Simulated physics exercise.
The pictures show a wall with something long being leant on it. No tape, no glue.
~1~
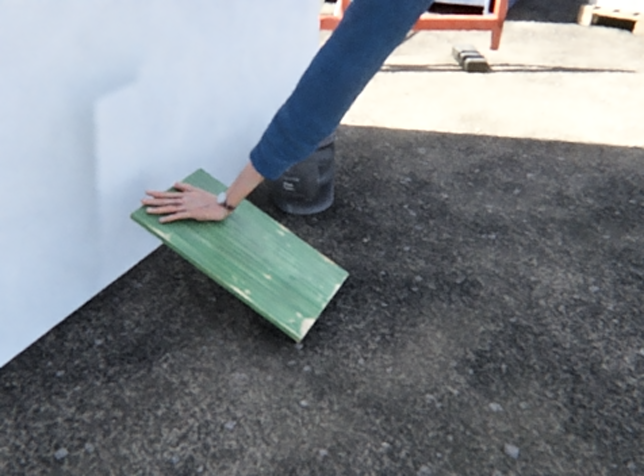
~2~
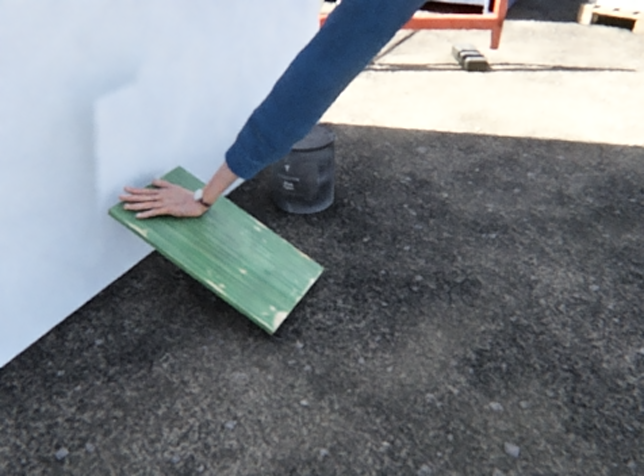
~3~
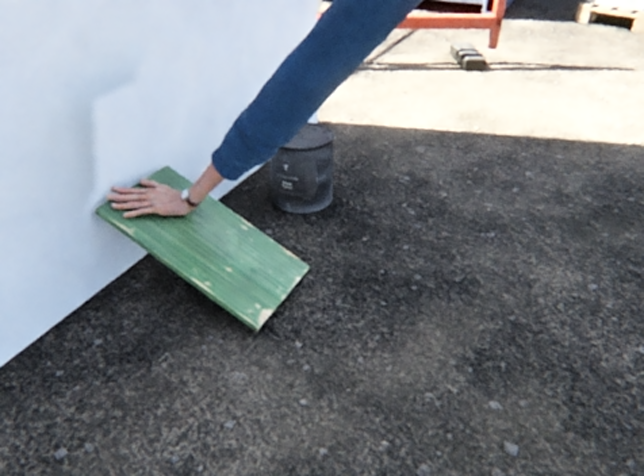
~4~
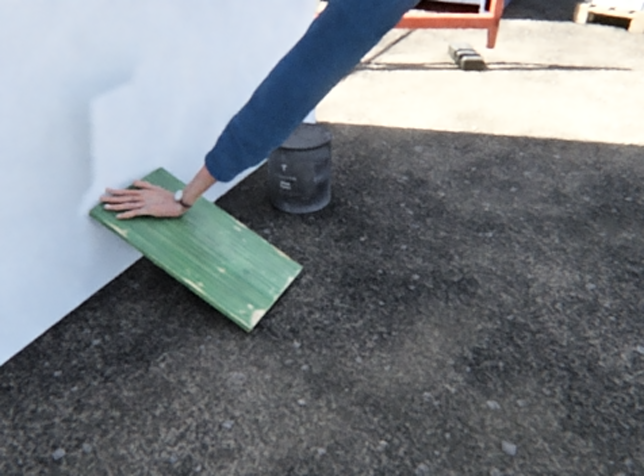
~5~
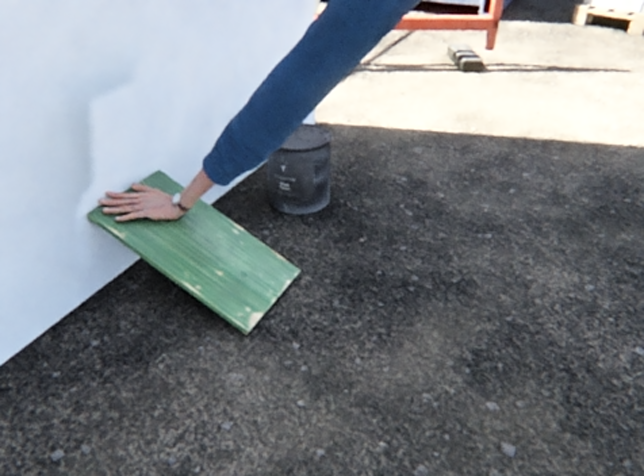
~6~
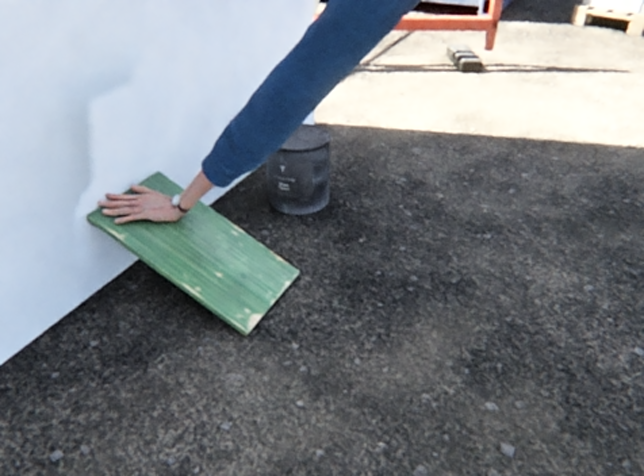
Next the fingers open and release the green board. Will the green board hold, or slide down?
Here the board slides down.
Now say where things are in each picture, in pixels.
In the first frame, on its way; green board (246, 247); black pail (303, 168).
In the second frame, on its way; green board (222, 243); black pail (303, 168).
In the third frame, on its way; green board (208, 241); black pail (302, 167).
In the fourth frame, on its way; green board (201, 242); black pail (300, 167).
In the fifth frame, leant on the wall, still held; green board (200, 245); black pail (299, 168).
In the sixth frame, leant on the wall, still held; green board (199, 247); black pail (299, 169).
Then, 0.30 s later than the last frame, green board 23° lower than it was left near (211, 278).
Then, 0.40 s later than the last frame, green board 23° lower than it was left near (211, 275).
When it is over, moved from the start, green board; black pail as before. End places, in pixels of the last picture, green board near (212, 281). The board slips out.
